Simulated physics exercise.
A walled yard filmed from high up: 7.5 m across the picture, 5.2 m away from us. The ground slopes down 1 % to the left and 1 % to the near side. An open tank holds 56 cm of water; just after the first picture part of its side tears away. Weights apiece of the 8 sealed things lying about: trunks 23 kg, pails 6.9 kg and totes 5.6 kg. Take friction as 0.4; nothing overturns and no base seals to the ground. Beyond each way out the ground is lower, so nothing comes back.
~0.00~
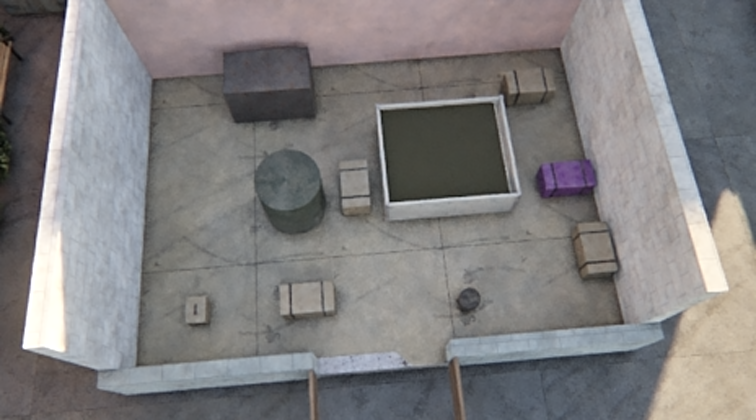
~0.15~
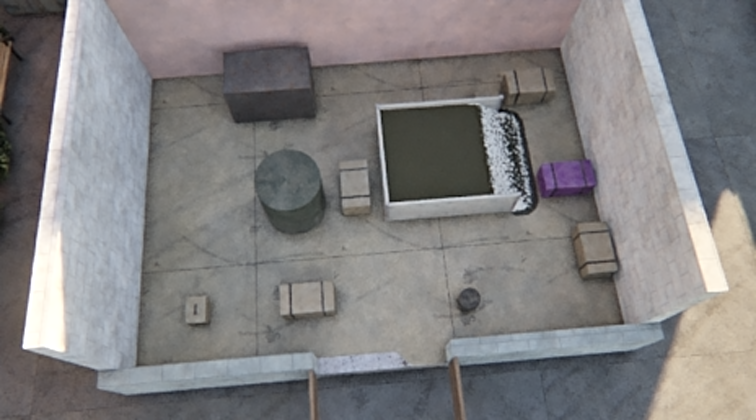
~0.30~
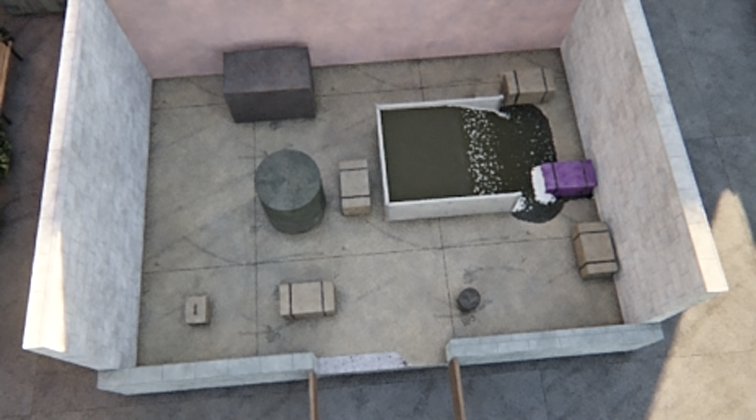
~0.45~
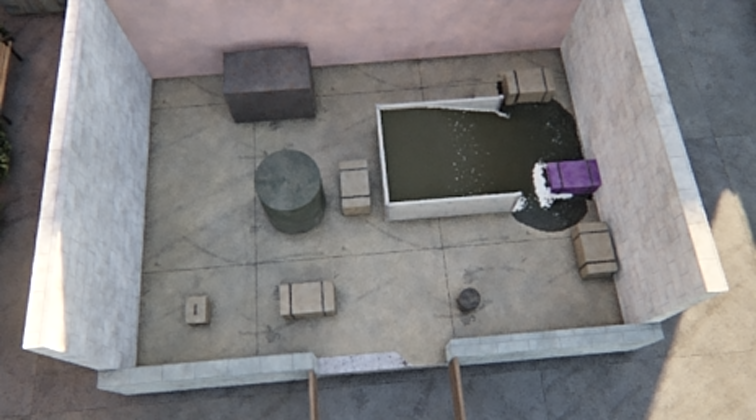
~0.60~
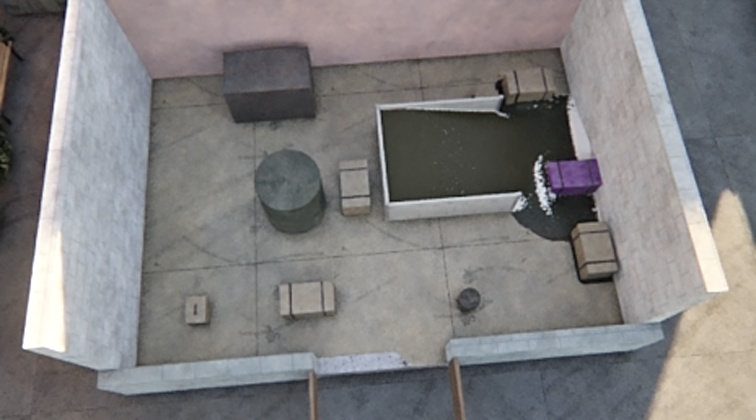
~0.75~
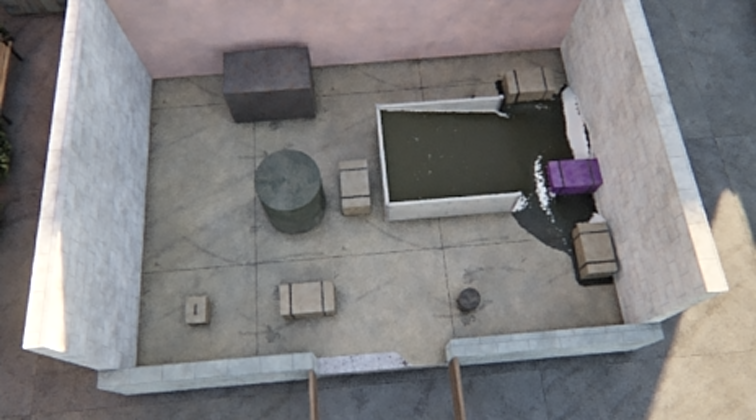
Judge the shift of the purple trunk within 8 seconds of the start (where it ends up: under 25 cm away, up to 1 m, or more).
Purple trunk ends far away.
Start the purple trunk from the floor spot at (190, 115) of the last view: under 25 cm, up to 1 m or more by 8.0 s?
It stays put.
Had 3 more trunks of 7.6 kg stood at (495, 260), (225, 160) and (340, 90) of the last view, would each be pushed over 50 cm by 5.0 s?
In turn: Over, under, short of it.
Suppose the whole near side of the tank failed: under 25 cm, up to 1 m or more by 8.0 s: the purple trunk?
Then the purple trunk gets carried off.
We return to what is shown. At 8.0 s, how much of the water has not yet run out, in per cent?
Some 94 per cent remains.
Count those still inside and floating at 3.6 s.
2 of them.
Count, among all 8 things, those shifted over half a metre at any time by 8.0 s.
I count 6.
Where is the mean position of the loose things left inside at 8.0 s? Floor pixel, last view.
At about (291, 244).
After 1.6 s the purple trunk is near (584, 196), 0.5 m from its start, afloat; 0 of 8 are out; 1 afloat.
After 3.6 s the purple trunk is near (470, 268), 2.3 m from its start, aground; 0 of 8 are out; 2 afloat.
After 5.6 s the purple trunk is near (367, 242), 3.4 m from its start, aground; 0 of 8 are out; 1 afloat.
After 8.0 s the purple trunk is near (311, 258), 4.3 m from its start, aground; 0 of 8 are out; 3 afloat.
